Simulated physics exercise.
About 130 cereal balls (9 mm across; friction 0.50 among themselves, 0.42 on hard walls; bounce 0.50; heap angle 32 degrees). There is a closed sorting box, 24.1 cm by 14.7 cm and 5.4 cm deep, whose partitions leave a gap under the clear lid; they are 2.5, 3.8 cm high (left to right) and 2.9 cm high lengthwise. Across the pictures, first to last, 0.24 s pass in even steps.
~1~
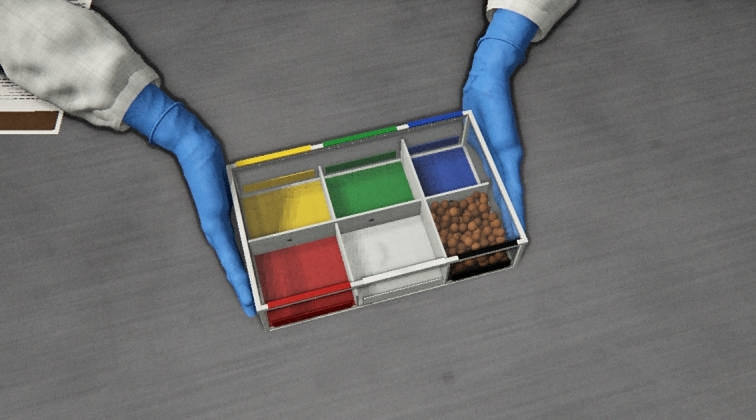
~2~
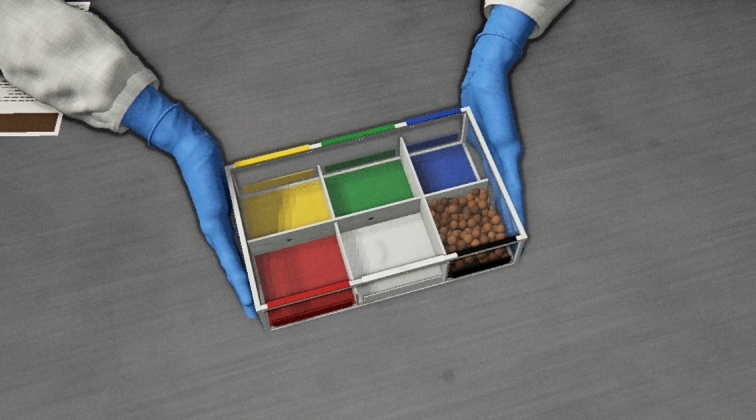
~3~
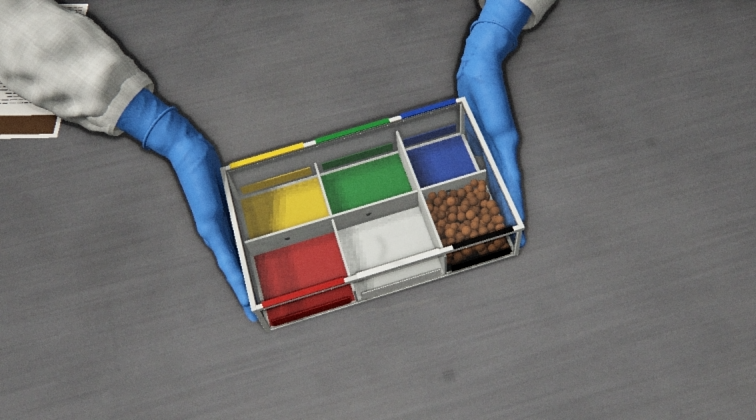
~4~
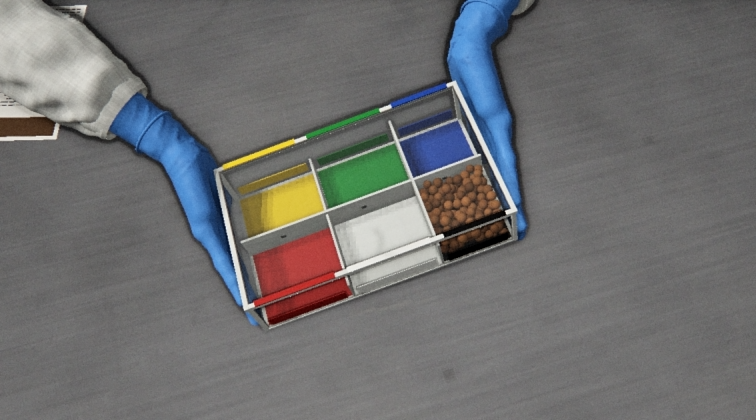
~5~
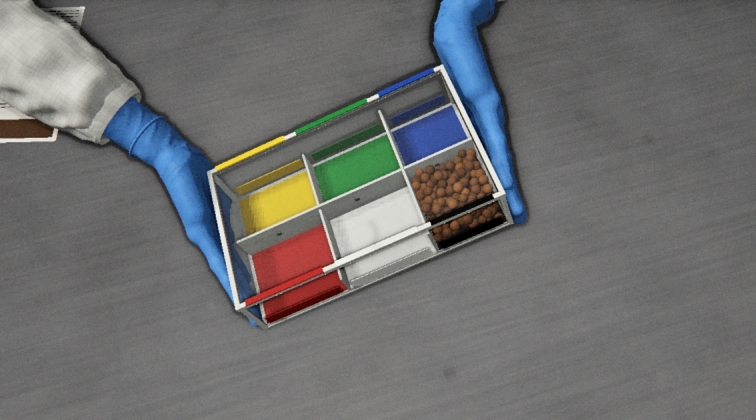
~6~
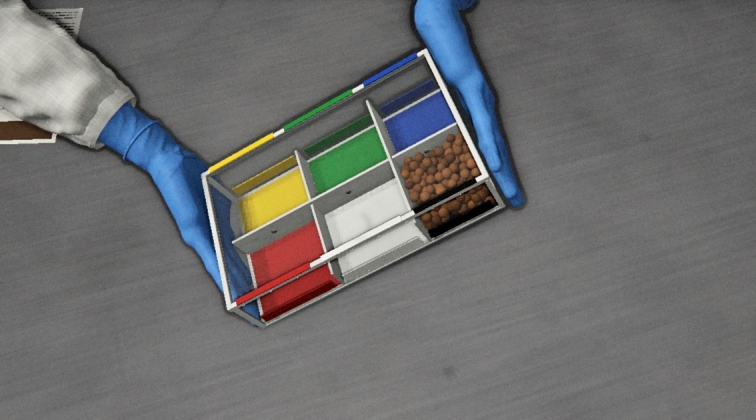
On a gray surface, blue-gloved hands tilt a clear divided box holding brown balls.
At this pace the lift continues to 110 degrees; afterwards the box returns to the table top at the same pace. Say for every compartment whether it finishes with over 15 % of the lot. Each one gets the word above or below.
Results: Red below; blue below; green below; yellow above; white below; black above.
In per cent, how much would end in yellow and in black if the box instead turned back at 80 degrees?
Shares: Yellow 10, black 60, per cent.
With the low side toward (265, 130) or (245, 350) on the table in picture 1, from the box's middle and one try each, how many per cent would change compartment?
Around 85 % for the first direction, around 20 % for the second.
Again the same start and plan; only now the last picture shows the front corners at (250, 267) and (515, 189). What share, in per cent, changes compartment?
Roughly 100 per cent.
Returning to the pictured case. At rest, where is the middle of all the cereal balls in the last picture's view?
Close to pixel (430, 224).
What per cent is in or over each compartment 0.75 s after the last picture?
In per cent: Red 5, blue 5, green 5, yellow 10, white 5, black 75.
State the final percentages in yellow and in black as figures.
Yellow: 25; black: 60.
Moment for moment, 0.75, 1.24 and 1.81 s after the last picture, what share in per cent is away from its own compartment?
In order: 25, then 35, then 40.
Then, 0.75 s after the last picture, tilt 109 degrees; red 5 %, blue 5 %, green 5 %, yellow 10 %, white 5 %, black 75 %.
Then, 1.24 s after the last picture, tilt 48 degrees; green 5 %, yellow 25 %, white 5 %, black 65 %.
Then, 1.81 s after the last picture, tilt 0 degrees; green 5 %, yellow 25 %, white 5 %, black 60 %.
In the end, red 0 %, blue 0 %, green 5 %, yellow 25 %, white 5 %, black 60 %.
